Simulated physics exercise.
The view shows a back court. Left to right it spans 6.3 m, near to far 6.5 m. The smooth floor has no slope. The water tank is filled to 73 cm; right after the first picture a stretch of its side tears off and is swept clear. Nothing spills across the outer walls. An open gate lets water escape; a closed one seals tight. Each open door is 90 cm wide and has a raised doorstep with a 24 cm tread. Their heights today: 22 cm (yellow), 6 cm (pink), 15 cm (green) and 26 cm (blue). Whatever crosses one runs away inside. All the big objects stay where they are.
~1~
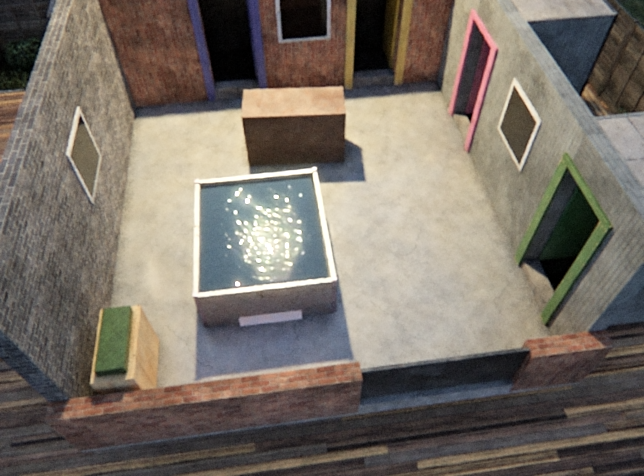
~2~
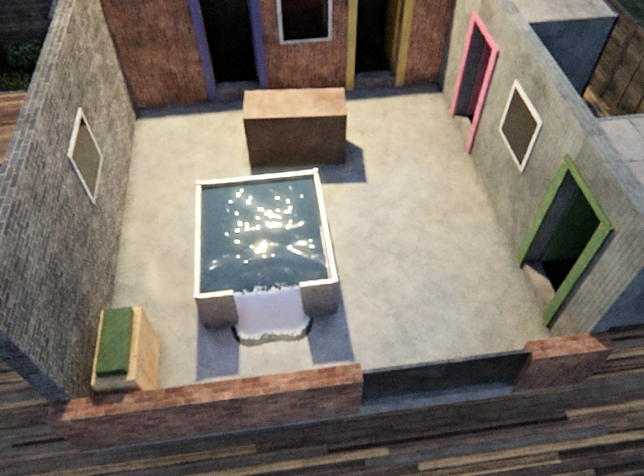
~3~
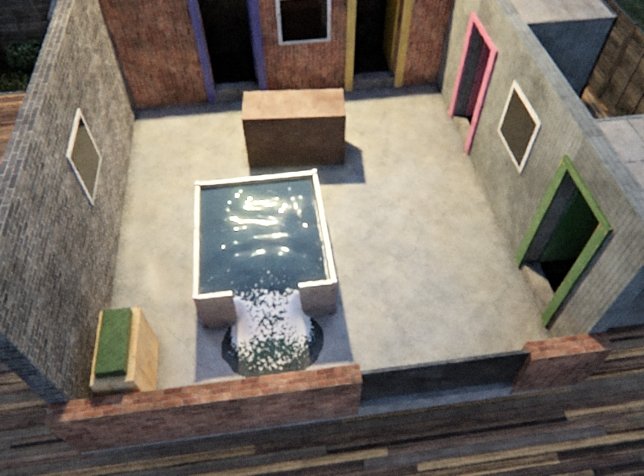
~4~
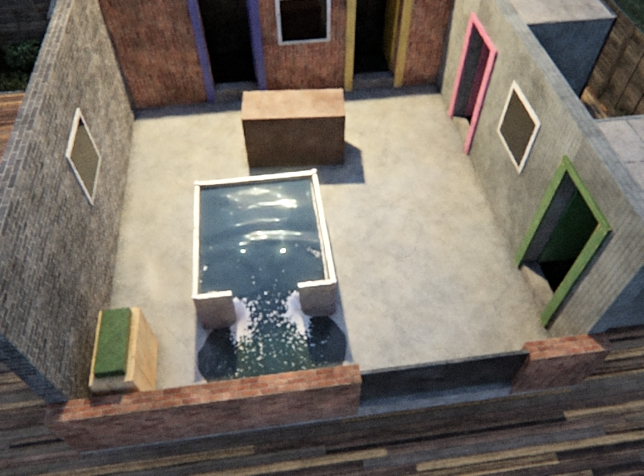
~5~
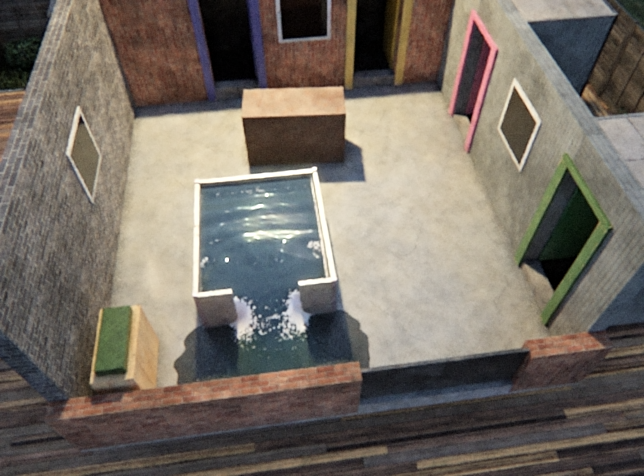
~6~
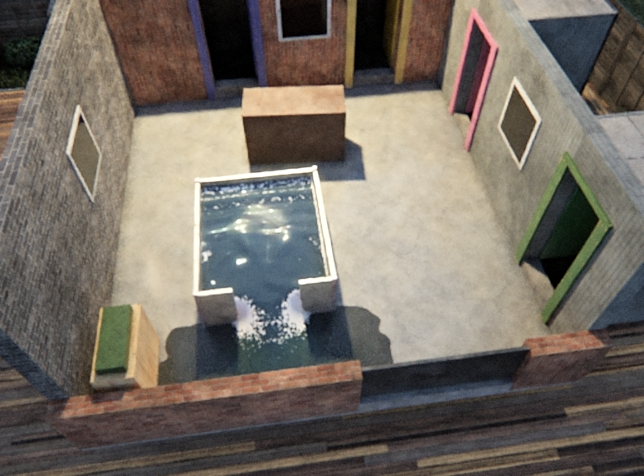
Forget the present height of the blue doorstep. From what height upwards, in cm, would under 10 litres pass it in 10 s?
It would have to be roughly 6.5 cm high.
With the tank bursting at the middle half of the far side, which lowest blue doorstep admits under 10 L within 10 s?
Then roughly 12.0 cm.
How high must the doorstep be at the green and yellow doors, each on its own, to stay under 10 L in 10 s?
Roughly 19 cm at green and 10.0 cm at yellow.
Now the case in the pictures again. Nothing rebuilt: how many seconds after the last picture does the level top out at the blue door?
At about 6.5 s.
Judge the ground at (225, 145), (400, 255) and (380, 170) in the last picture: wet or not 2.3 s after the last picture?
In that order: Not reached, under water, still dry.
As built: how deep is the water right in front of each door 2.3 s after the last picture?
In cm: Yellow 0, pink 0, green 22, blue 0.
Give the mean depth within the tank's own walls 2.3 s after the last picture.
Some 35 cm.
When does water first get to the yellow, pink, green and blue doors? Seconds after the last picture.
Arrival: Yellow 4.0 s, pink 2.8 s, green 1.2 s, blue 3.8 s.
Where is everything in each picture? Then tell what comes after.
The first picture shows the water tank at (261, 230) is whole and still, 73 cm deep; the blue door at (232, 55) is dry.
In the second picture, the gap is at (270, 307), the front 0.4 m out at (248, 342); the back of the water tank holds 73 cm.
In the third picture, water pours out at (269, 309) and has run 0.8 m, to (258, 373); about 12 cm deep outside, 73 cm at the back.
In the fourth picture, the front is at a hidden place, 1.3 m from the gap at (268, 310); 1.9 m2 of floor is wet, 73 cm left at the back.
In the fifth picture, the gap is at (269, 307), the front 1.4 m out at a hidden place; the back of the water tank holds 70 cm.
In the sixth picture, the front is at a hidden place, 1.6 m from the gap at (269, 306); 3.0 m2 of floor is wet, 61 cm left at the back; the blue door at (232, 53), 5.2 m from the gap, is still 5.3 m from the nearest water.
Then, 0.7 s after the last picture water covers 15 % of the floor, deepest (49 cm) near (277, 384); it has not reached the blue door.
Then, 2.3 s after the last picture water covers 45 % of the floor, deepest (32 cm) near (168, 398); it has not reached the blue door.
Then, 9.3 s after the last picture water covers 95 % of the floor, deepest (14 cm) near (460, 148); 8 cm at the blue door, 0 litres in over its 26 cm doorstep.
At the blue door as built, the water peaked near 9 cm, 6.7 s after the last picture.
With a doorstep of 5.5 cm, 19 litres would have come in within the 10 s; with 7.5 cm, 5 litres. So under 10 litres takes about 6.5 cm.
